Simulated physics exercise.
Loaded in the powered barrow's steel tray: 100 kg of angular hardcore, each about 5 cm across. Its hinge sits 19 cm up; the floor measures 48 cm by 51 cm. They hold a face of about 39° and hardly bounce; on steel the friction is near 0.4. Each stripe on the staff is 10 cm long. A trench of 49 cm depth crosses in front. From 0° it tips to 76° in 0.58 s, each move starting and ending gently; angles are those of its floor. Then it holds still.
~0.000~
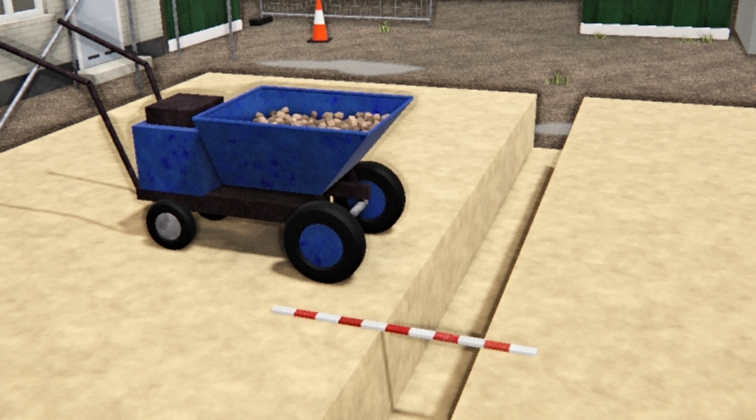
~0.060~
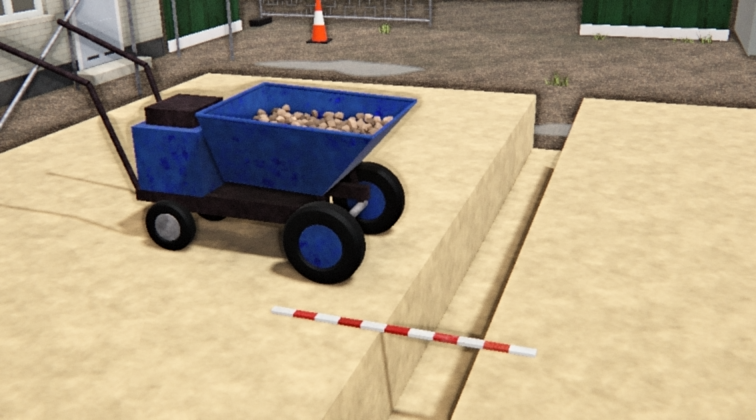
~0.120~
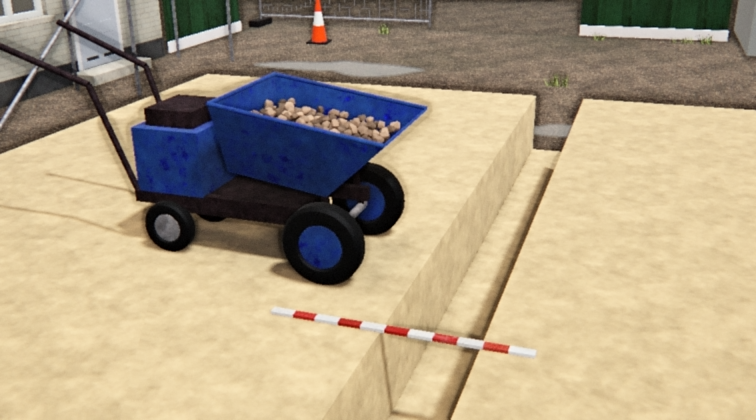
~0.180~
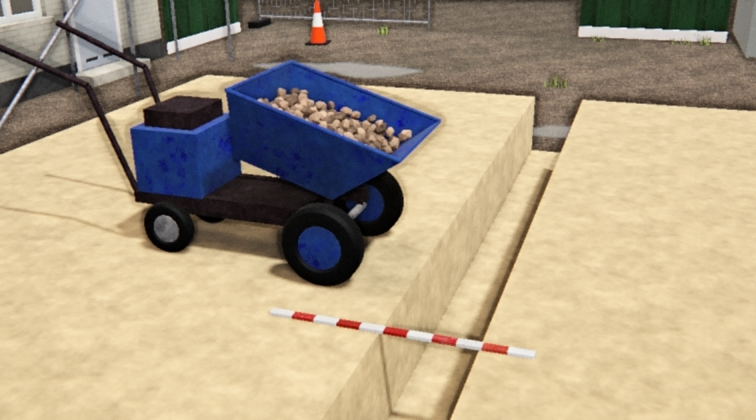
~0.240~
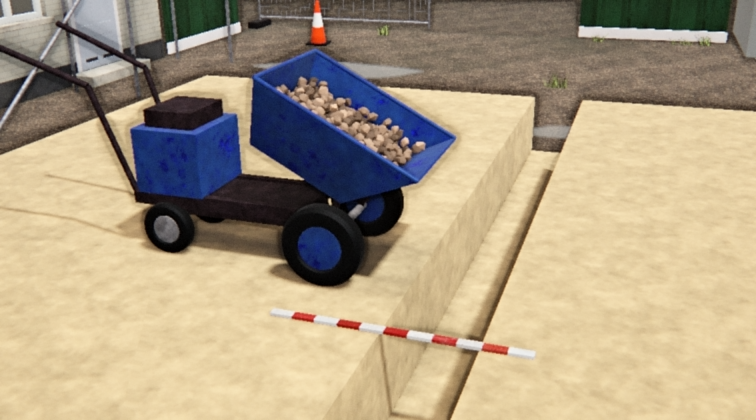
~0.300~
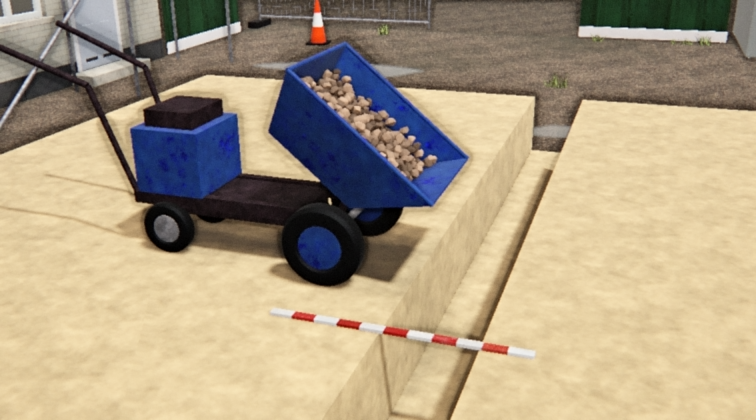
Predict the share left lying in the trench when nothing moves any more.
Close to 68 in a hundred.
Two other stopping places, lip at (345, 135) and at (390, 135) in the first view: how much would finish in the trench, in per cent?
First some 85, then 45 per cent.
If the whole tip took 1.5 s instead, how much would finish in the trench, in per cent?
It would be near 90 per cent.
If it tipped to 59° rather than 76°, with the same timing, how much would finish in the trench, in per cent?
It would be near 30 per cent.
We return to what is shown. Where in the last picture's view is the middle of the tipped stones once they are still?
Around (490, 352).
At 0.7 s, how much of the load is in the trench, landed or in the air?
About 20 per cent by then.
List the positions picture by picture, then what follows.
In the first picture, the tray is at 0°, its lip at (367, 134); the top of the load is at (338, 122).
In the second picture, the tray is at 2°, its lip at (372, 138); the top of the load is at (292, 119); the stones move at 0.4 m/s on average.
In the third picture, lip at (384, 147), floor tilted 8°, highest stones at (282, 110); the stones move at 0.9 m/s on average.
In the fourth picture, lip at (400, 162), floor tilted 17°, highest stones at (291, 99); the stones move at 1.3 m/s on average.
In the fifth picture, the tray is at 28°, its lip at (418, 182); the top of the load is at (309, 88); the stones move at 1.5 m/s on average.
In the sixth picture, the tray is at 40°, its lip at (432, 205); the top of the load is at (329, 81); the stones move at 1.6 m/s on average.
After 0.4 s the floor is at 63°; 100 % in the tray; the foremost stones are at (436, 225).
After 0.7 s the floor is at 76°; 74 % in the tray, 20 % in the trench, 5 % past the trench; the foremost stones are at (523, 276).
After 1.0 s the floor is at 76°; 14 % in the tray, 54 % in the trench, 33 % past the trench; the foremost stones are at (707, 312).
After 3.0 s the floor is at 76°; 0 % in the tray, 68 % in the trench, 32 % past the trench; the foremost stones are past the picture's edge.
